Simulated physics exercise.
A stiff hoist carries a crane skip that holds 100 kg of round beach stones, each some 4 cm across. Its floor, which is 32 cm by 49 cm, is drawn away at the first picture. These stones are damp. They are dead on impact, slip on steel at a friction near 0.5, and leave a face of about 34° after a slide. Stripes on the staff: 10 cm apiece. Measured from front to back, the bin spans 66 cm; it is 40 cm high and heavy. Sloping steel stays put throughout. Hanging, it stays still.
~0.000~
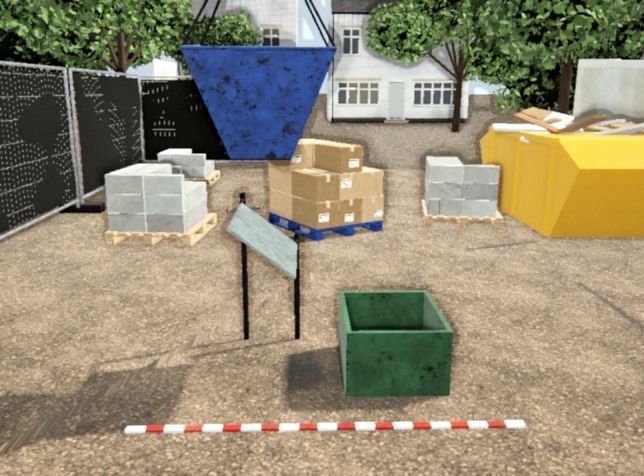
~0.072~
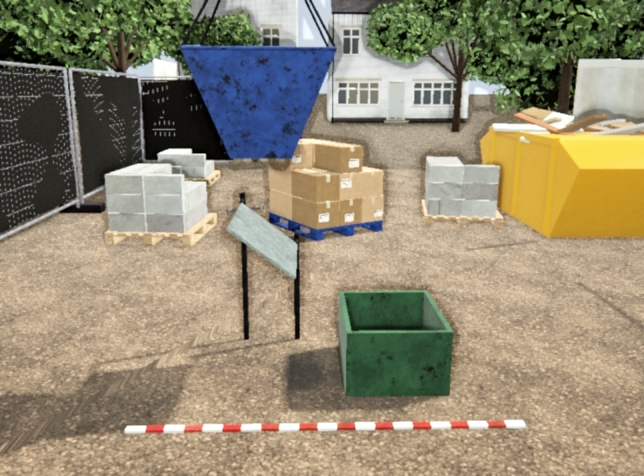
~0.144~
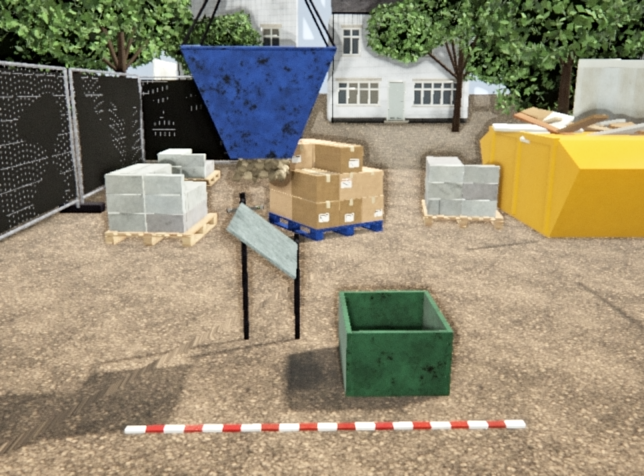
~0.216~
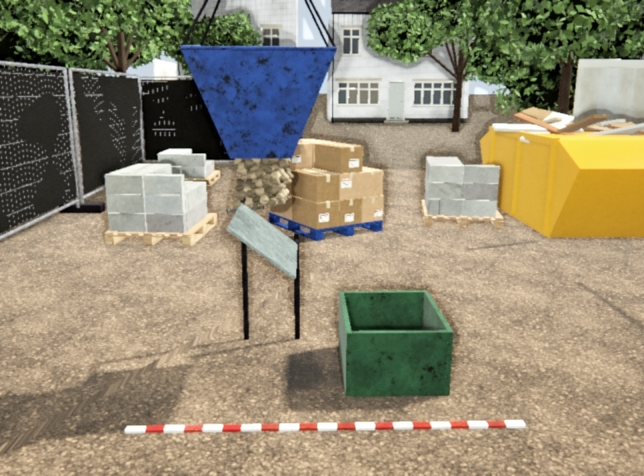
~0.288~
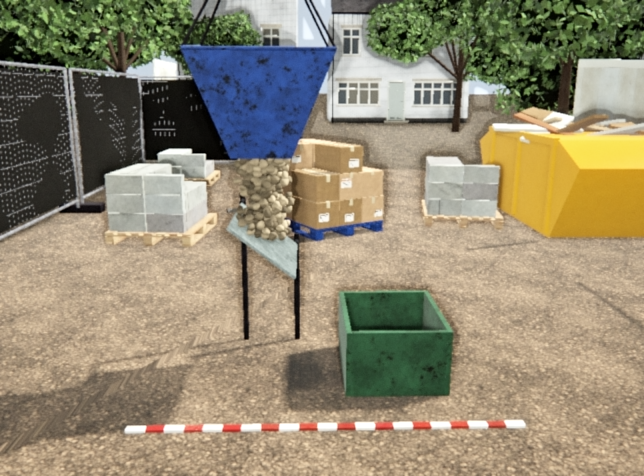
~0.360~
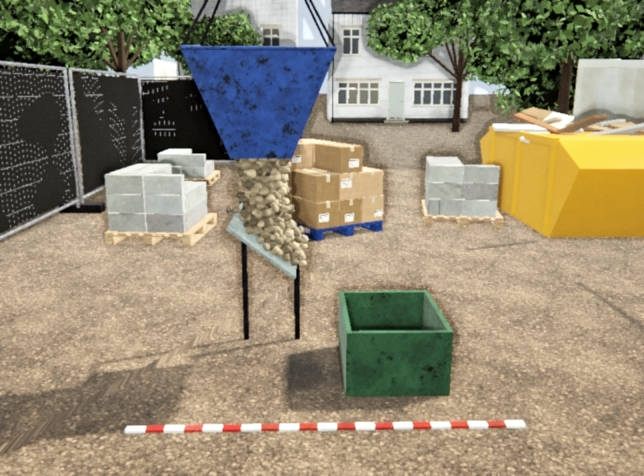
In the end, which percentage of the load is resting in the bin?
Some 42 per cent of the load ends in the bin.
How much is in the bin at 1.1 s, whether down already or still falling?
Some 40 per cent.
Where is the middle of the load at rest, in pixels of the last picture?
I'd say close to pixel (376, 361).
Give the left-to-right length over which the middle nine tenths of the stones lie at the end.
Width: Near 80 cm.
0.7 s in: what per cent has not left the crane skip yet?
It keeps hold of roughly 0 per cent.
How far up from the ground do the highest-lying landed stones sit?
Looks like they stop near 20 cm off the ground.
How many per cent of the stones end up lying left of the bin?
Around 35 in a hundred of the load.
After 0.7 s, 0 % in the crane skip, 25 % on the steel, 53 % falling or lying left of the bin, 17 % falling or lying in the bin, 5 % falling or lying beside or right of the bin; the stones farthest right are at (417, 356).
After 1.1 s, 0 % in the crane skip, 37 % falling or lying left of the bin, 42 % falling or lying in the bin, 21 % falling or lying beside or right of the bin; the stones farthest right are at (459, 343).
After 1.7 s, 0 % in the crane skip, 34 % falling or lying left of the bin, 42 % falling or lying in the bin, 23 % falling or lying beside or right of the bin; the stones farthest right are at (530, 346).
After 2.6 s, 0 % in the crane skip, 34 % falling or lying left of the bin, 42 % falling or lying in the bin, 23 % falling or lying beside or right of the bin; the stones farthest right are at (530, 338).
After 4.5 s, 0 % in the crane skip, 34 % left of the bin, 42 % in the bin, 23 % beside or right of the bin; the stones farthest right are at (530, 338).
